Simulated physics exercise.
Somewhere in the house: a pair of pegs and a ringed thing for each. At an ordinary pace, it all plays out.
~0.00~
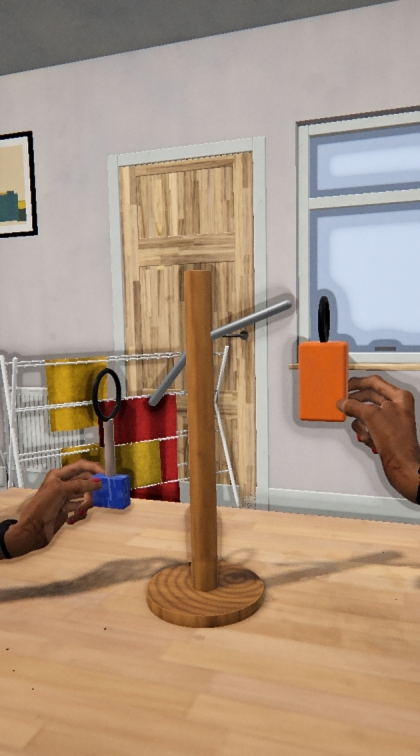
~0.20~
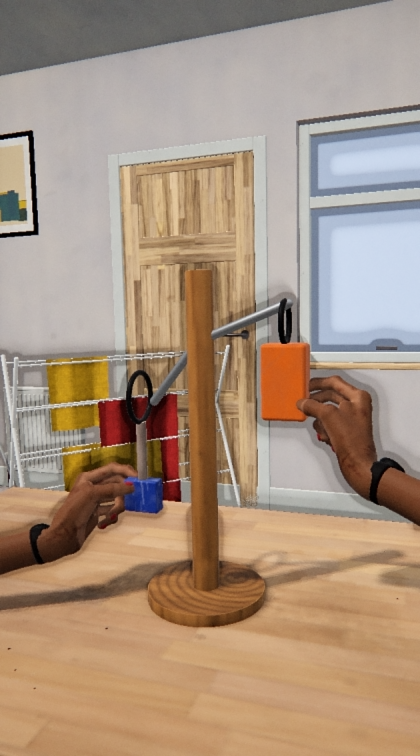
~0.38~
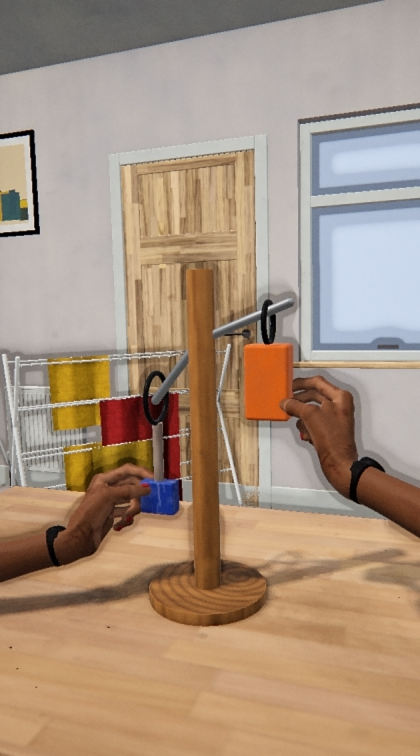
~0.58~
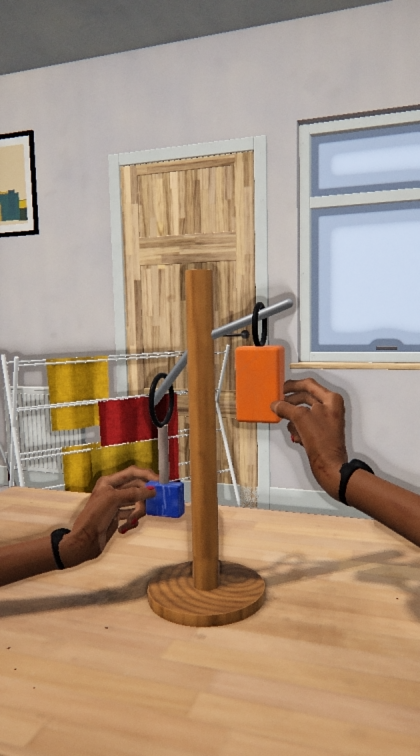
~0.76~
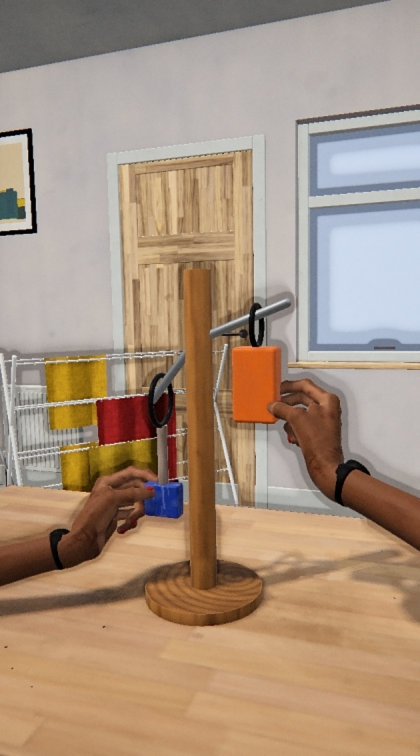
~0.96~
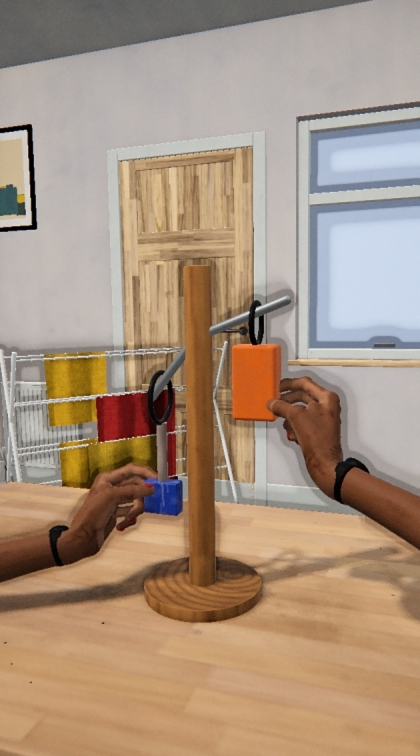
A blue brush and an orange pouch, each with a black ring and held by a hand, move inward from left and right onto the angled pegs of a wooden stand, then stay nearly still with the hands on them.
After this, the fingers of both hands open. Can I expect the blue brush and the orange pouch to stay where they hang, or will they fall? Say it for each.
The blue brush is going to come away; the orange pouch is going to remain in place.
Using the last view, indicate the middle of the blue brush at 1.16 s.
I'd put its middle at about (144, 504).
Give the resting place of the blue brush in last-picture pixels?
Looks like it settles somewhere around (92, 560).
Around 1.16 s, blue brush come down near (144, 504); orange pouch at rest near (258, 360).
Around 1.32 s, blue brush in the air near (112, 517); orange pouch at rest near (258, 360).
Finally (2.0 s), the blue brush slips down, near (92, 560); the orange pouch hangs there, near (258, 360).
